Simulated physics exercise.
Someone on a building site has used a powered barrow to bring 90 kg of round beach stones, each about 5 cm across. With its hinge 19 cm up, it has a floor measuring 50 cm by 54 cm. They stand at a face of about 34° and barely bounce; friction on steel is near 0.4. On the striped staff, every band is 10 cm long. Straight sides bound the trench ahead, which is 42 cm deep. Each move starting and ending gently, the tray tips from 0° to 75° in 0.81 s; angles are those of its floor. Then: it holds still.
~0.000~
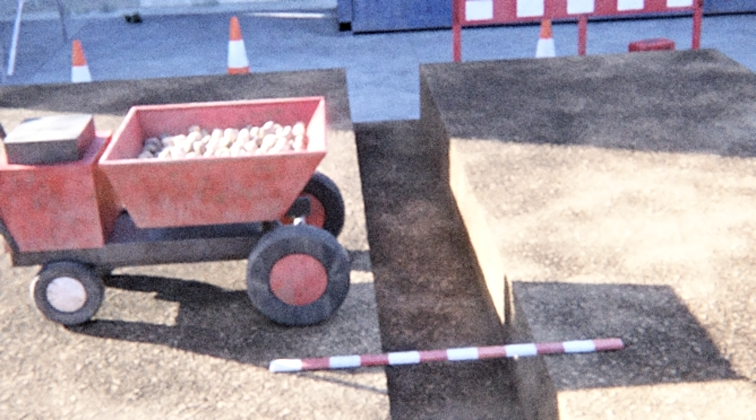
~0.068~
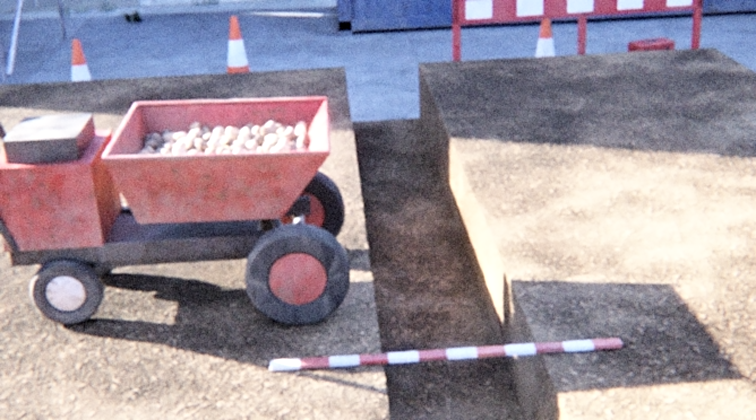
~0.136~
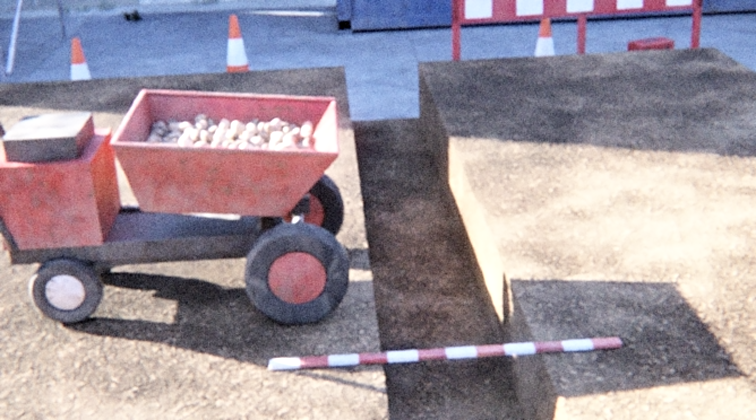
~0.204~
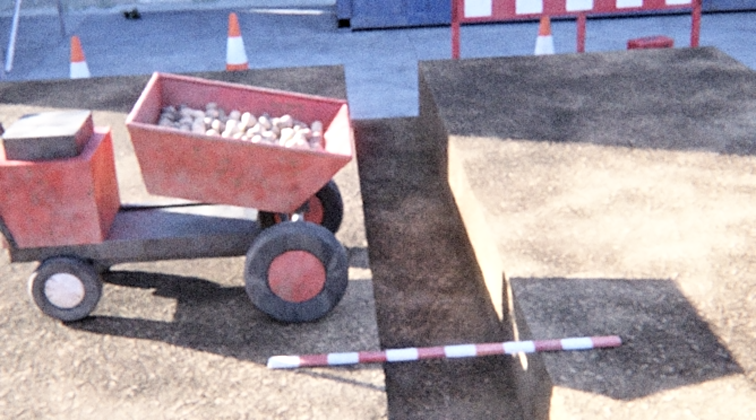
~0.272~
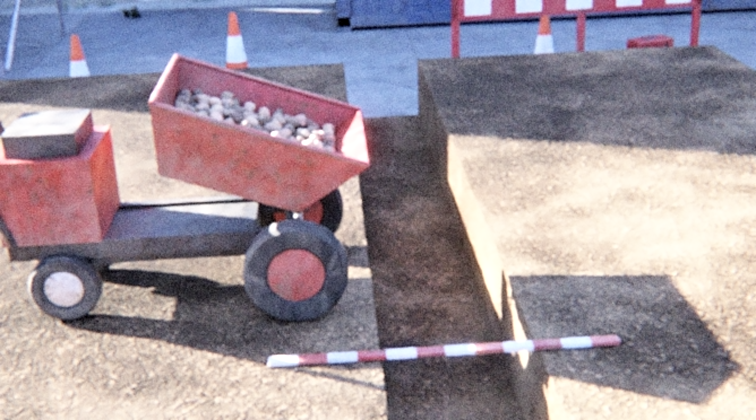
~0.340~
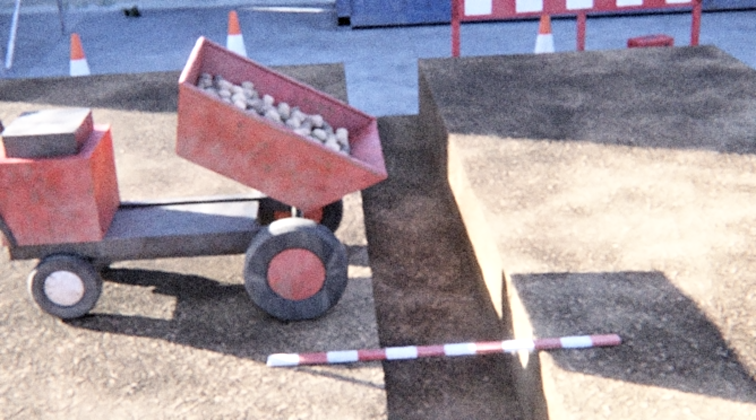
A red powered barrow raises and tilts its tray of round stones rightward beside a trench.
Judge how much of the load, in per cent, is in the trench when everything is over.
I judge it at about 84 per cent.
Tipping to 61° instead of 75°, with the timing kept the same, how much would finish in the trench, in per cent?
Then about 75 per cent.
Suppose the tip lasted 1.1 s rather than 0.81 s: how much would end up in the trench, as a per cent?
Expected share: Around 90%.
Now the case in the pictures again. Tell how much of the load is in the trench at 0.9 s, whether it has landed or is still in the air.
Around 40 per cent of it, at that instant.
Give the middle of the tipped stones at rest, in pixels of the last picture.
Resting centre: About (474, 351).
After 0.6 s the floor is at 64°; 100 % in the tray; the foremost stones are at (410, 205).
After 0.9 s the floor is at 75°; 58 % in the tray, 41 % in the trench, 1 % past the trench; the foremost stones are at (509, 250).
After 1.3 s the floor is at 75°; 11 % in the tray, 72 % in the trench, 16 % past the trench; the foremost stones are at (656, 249).
After 3.2 s the floor is at 75°; 0 % in the tray, 84 % in the trench, 16 % past the trench; the foremost stones are past the picture's edge.
